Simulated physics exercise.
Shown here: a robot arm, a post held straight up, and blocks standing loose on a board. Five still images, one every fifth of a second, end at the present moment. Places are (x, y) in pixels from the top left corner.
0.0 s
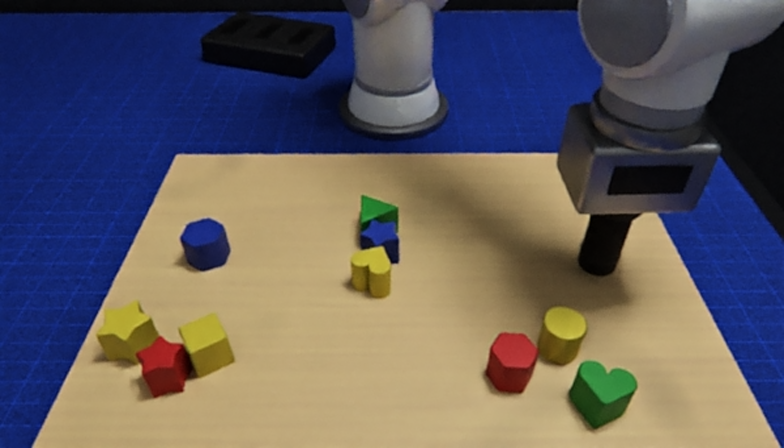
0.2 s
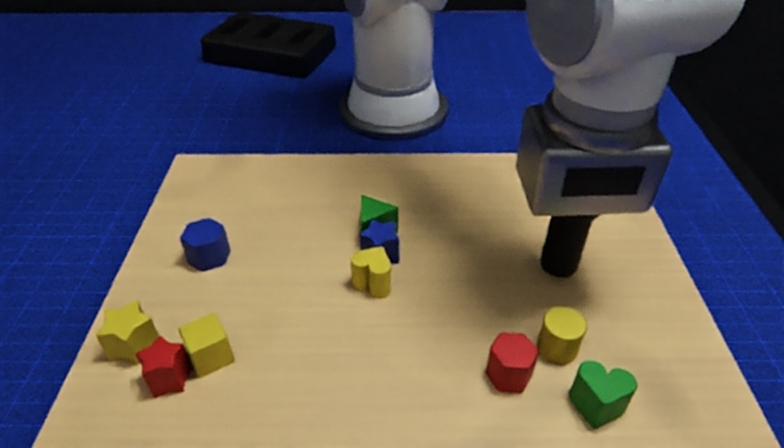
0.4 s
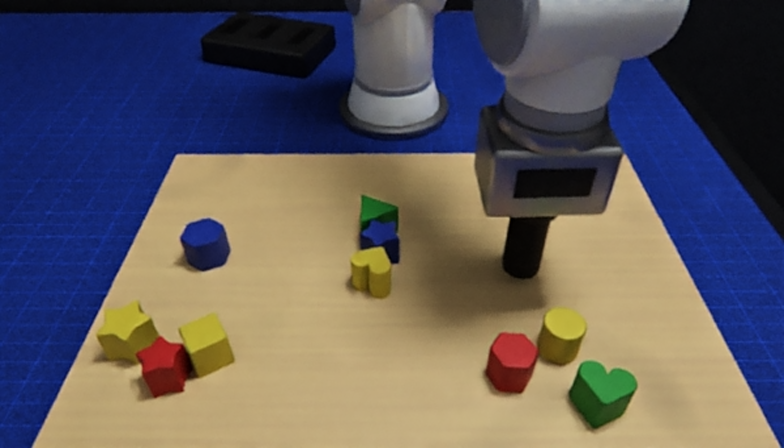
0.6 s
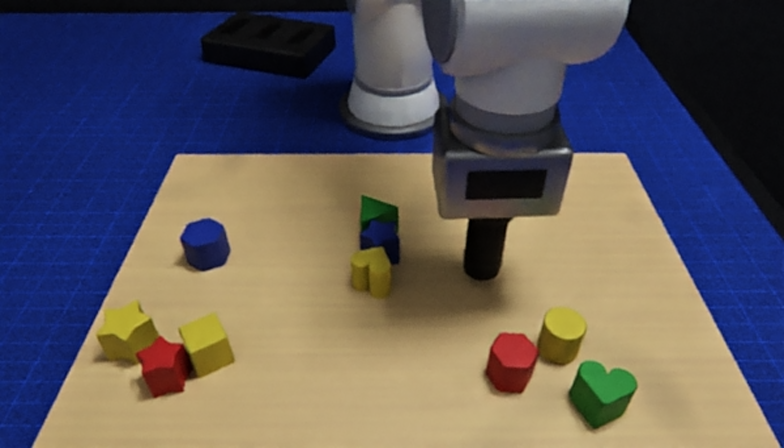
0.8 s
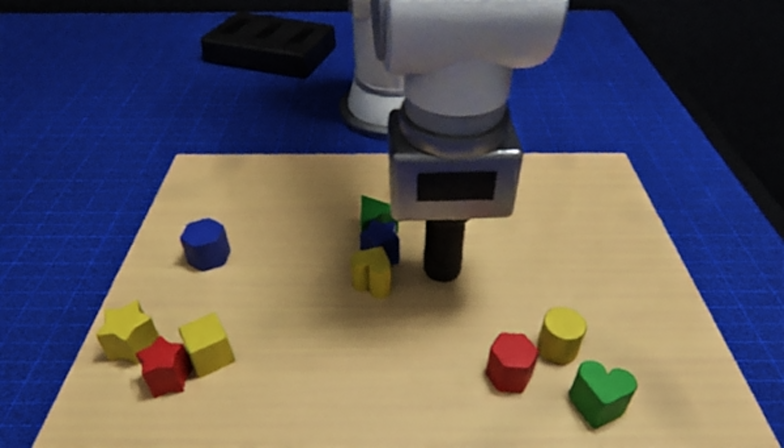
The robot arm moved its upright black post steadily left across the board, coming close beside the green triangle, blue star and yellow heart, while all the scattered blocks stayed still.
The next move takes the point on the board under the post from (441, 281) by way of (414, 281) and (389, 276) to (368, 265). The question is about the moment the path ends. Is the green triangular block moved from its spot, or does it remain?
At the moment the path ends, the green triangular block no longer stands where it did.
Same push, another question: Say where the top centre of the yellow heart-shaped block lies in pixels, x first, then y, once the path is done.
Around pixel (343, 258).
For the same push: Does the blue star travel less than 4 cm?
The answer is yes.
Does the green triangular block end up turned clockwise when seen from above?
In short: Yes.
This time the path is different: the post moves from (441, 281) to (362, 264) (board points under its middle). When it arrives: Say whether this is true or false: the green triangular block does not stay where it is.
True.
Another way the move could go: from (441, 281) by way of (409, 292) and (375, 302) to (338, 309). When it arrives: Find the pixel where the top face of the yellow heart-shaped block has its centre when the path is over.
About (339, 257).
On the path given first. Halfway along, post at (400, 269); yellow heart-shaped block at (366, 259).
At the end, post at (367, 253); yellow heart-shaped block at (343, 258), turned 25° anticlockwise; green triangular block at (368, 198), turned 40° clockwise; blue star at (361, 218), turned 15° clockwise.
